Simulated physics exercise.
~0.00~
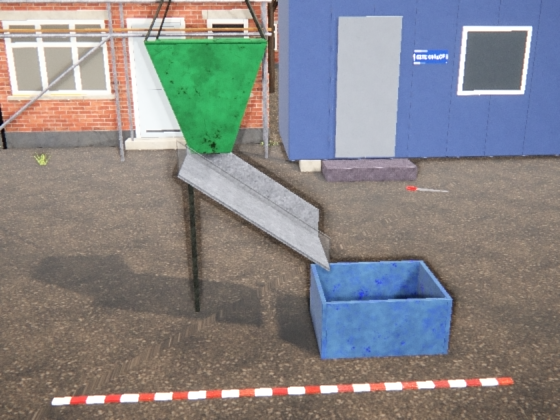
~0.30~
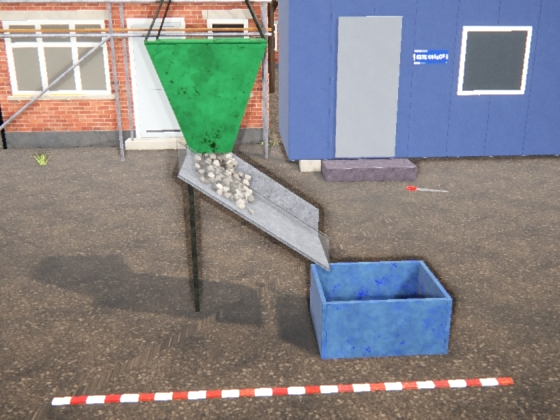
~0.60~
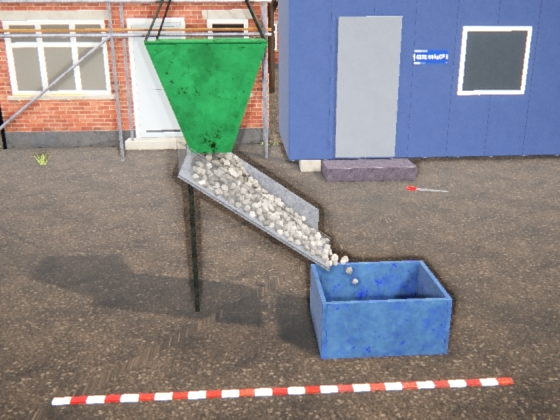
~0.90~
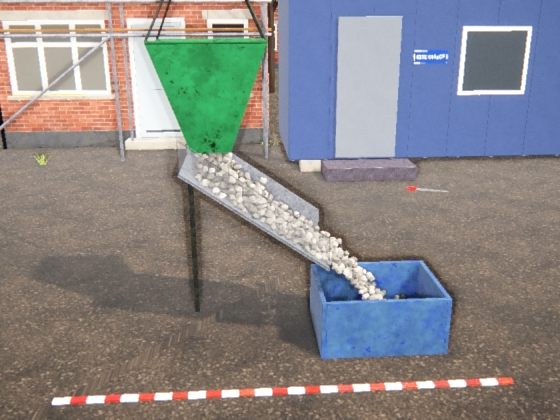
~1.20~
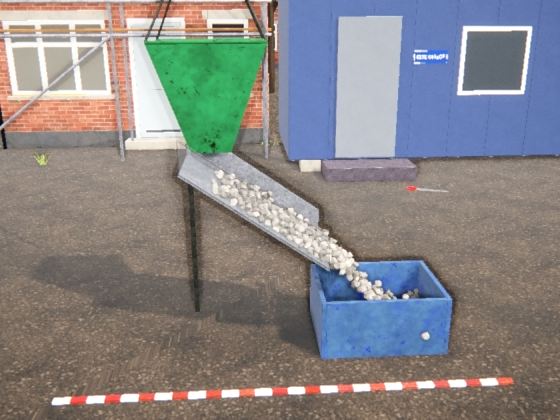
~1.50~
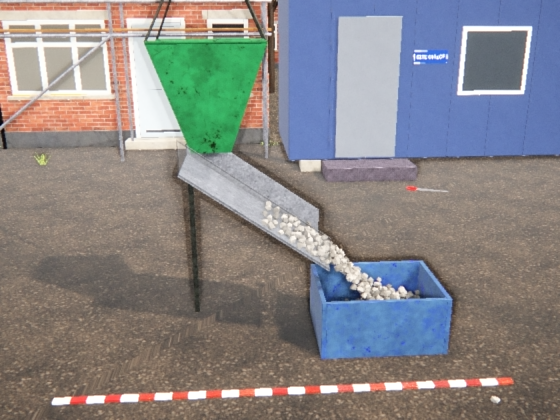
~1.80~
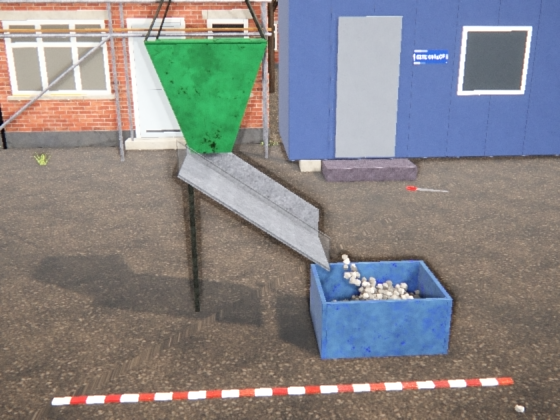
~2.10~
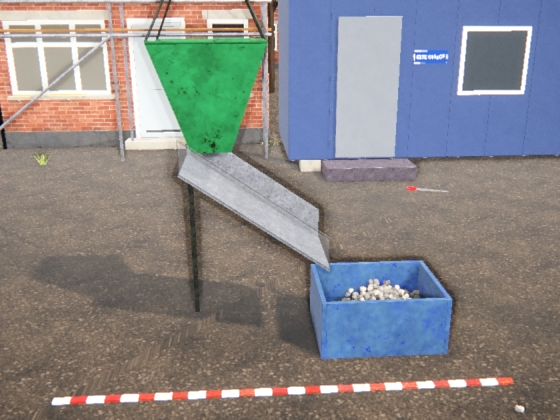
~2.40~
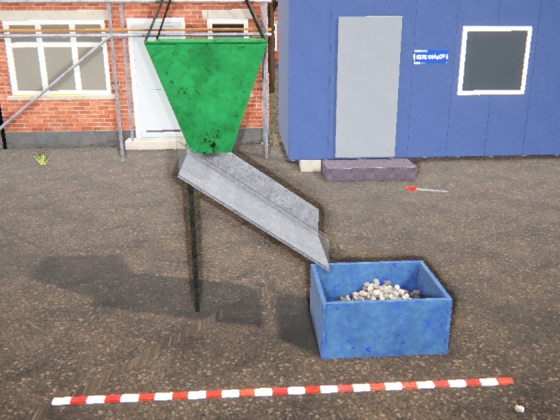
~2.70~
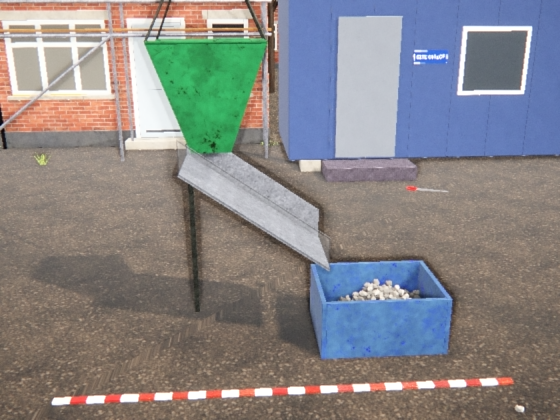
In a paved yard before a brick building and a blue cabin, seen from a fixed, slightly raised viewpoint, a green hopper hangs at left above a sloping grey chute. An open blue bin stands at the chute's lower right end, behind a red and white striped pole on the ground. Pale stones pour from the hopper, slide down the chute to the right and tumble into the bin. A stray stone or two lands outside and comes to rest near the pole's right end. The chute empties, and the rest lies still, heaped in the bin.
